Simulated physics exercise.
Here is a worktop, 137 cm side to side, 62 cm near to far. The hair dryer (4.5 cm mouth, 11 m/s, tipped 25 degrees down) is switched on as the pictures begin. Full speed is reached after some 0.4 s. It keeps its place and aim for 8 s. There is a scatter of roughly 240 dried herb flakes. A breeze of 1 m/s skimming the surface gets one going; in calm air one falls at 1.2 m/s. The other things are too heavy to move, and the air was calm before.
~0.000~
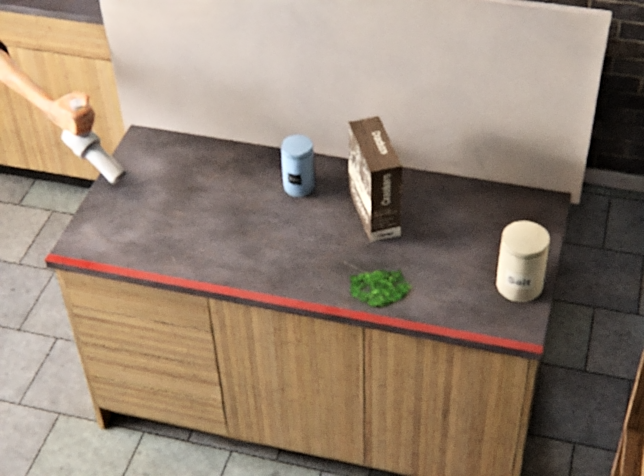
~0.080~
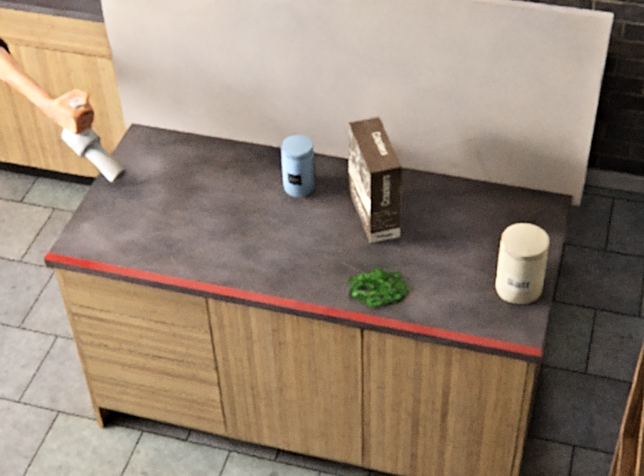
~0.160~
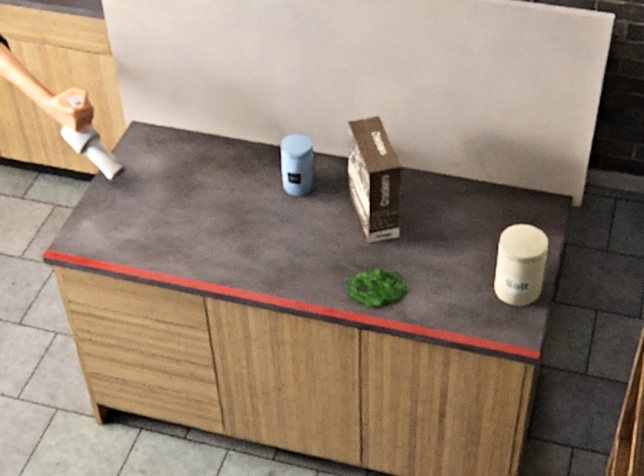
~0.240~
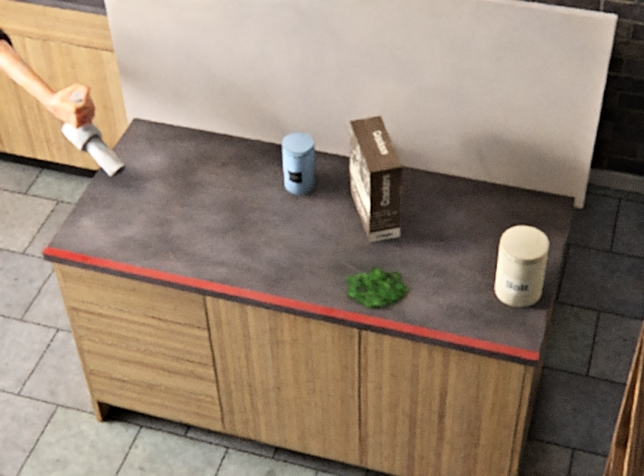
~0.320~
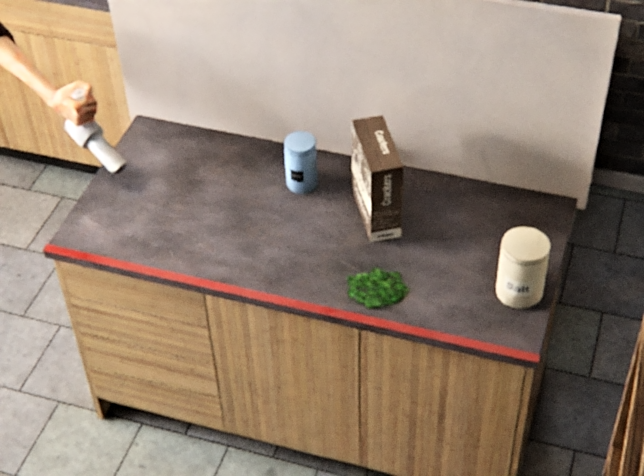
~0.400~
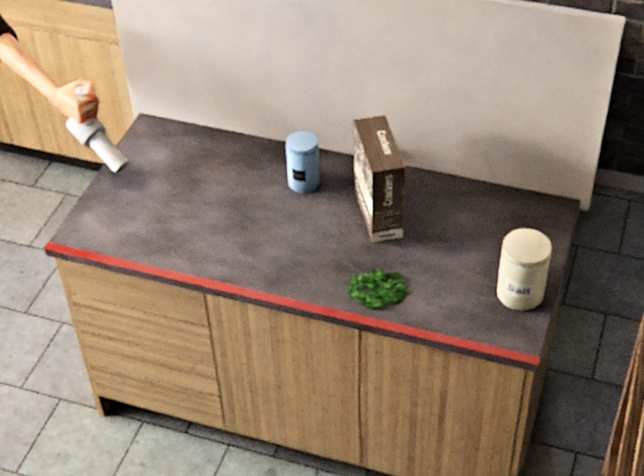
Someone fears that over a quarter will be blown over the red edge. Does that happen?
Answer: Yes.
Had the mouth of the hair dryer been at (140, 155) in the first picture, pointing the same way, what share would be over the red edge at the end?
Then about 60 %.
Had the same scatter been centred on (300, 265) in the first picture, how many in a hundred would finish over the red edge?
Then about 50 %.
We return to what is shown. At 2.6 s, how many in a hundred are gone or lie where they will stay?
Some 100 per cent.
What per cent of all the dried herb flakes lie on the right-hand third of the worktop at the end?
About 0 %.
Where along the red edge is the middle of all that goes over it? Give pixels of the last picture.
At about (484, 353).
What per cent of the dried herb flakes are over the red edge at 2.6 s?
Near 40 %.
After 1.6 s, 2 % are on the move or not yet settled, 41 % are over the red edge.
After 2.6 s, 1 % are on the move or not yet settled, 41 % are over the red edge.
After 4.4 s, 1 % are on the move or not yet settled, 41 % are over the red edge.
After 8.0 s, at the end, 41 % are over the red edge.
